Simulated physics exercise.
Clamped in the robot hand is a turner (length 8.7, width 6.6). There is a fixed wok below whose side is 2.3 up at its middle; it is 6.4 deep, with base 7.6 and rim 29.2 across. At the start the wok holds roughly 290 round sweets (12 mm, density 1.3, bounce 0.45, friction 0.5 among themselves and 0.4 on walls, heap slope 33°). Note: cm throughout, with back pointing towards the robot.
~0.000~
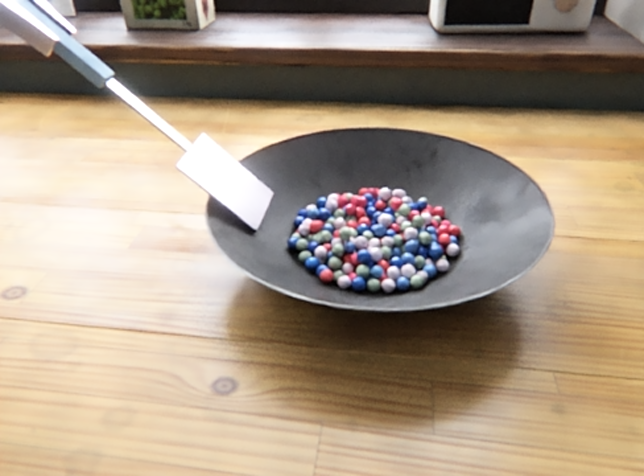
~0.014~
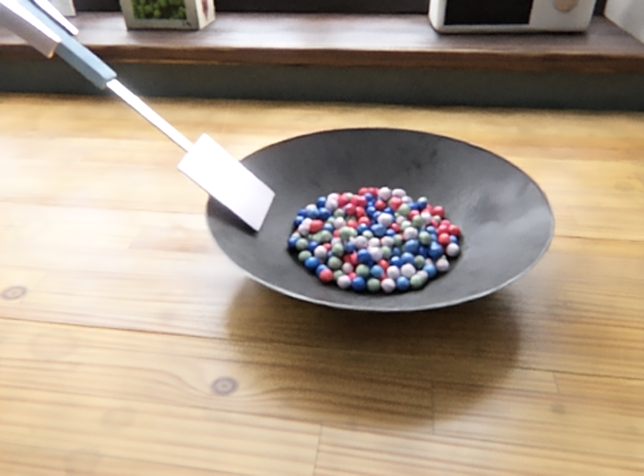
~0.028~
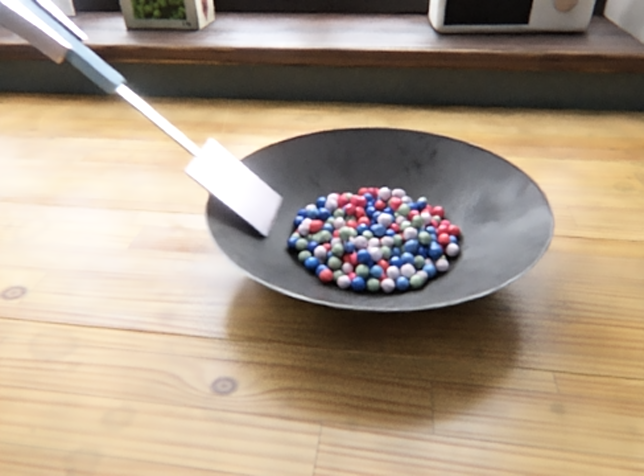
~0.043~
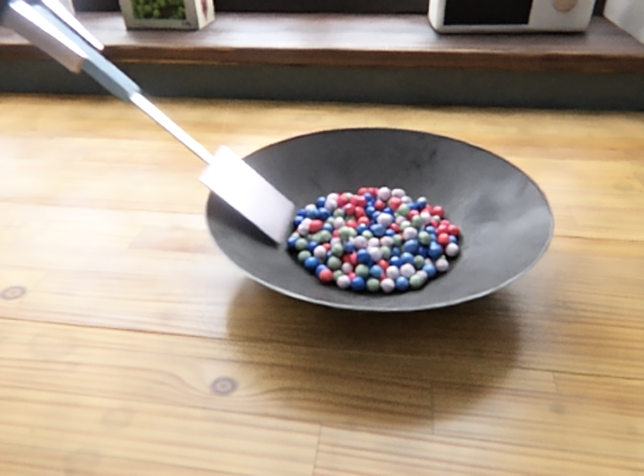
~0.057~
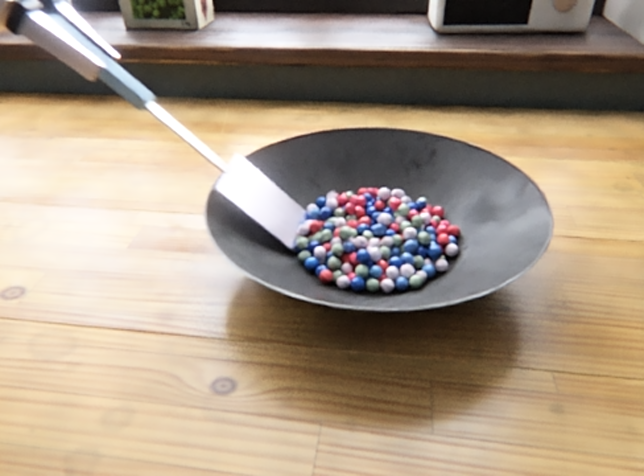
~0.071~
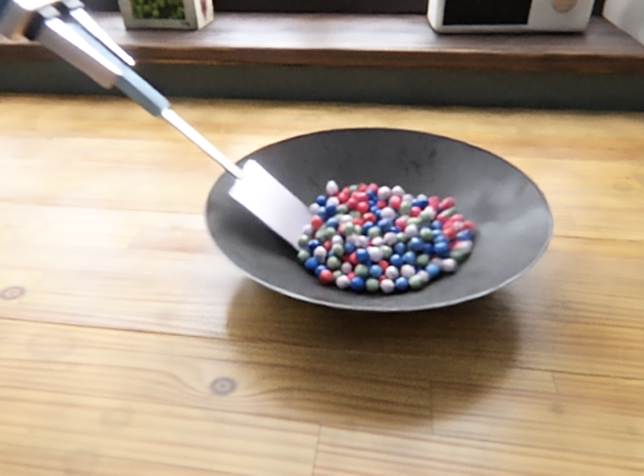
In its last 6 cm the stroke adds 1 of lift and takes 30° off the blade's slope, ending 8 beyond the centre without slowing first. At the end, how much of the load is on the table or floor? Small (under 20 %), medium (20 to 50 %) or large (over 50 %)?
Small.
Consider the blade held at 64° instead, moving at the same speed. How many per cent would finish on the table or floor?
I'd put it at about 25 per cent.
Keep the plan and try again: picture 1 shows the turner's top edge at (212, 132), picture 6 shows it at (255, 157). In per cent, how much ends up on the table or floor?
It comes to something like 15 %, give or take.
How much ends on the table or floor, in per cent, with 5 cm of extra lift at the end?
You'd expect near 20 percent of it there.
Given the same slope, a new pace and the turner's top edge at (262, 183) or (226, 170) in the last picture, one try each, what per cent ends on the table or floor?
Close to 30 per cent in the first try and close to 5 per cent in the second.
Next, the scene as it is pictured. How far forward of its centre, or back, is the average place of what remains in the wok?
It rests close to 5.0 centimetres ahead of centre.
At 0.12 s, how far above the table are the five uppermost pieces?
I'd put them at about 7 centimetres above the table.
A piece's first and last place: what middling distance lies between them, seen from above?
Some 7 centimetres.
After 0.12 s, sloping 44°, highest piece 7 above the table; 291 in the wok.
After 0.18 s, sloping 35°, highest piece 10 above the table; 278 in the wok, 13 on the blade or in flight.
After 0.40 s, sloping 14°, highest piece 7 above the table; 250 in the wok, 39 on the table or floor, 2 on the blade or in flight.
After 1.45 s, sloping 14°, highest piece 6 above the table; 249 in the wok, 42 on the table or floor.
In the end, 249 in the wok, 42 on the table or floor. That is 14 % on the table or floor.
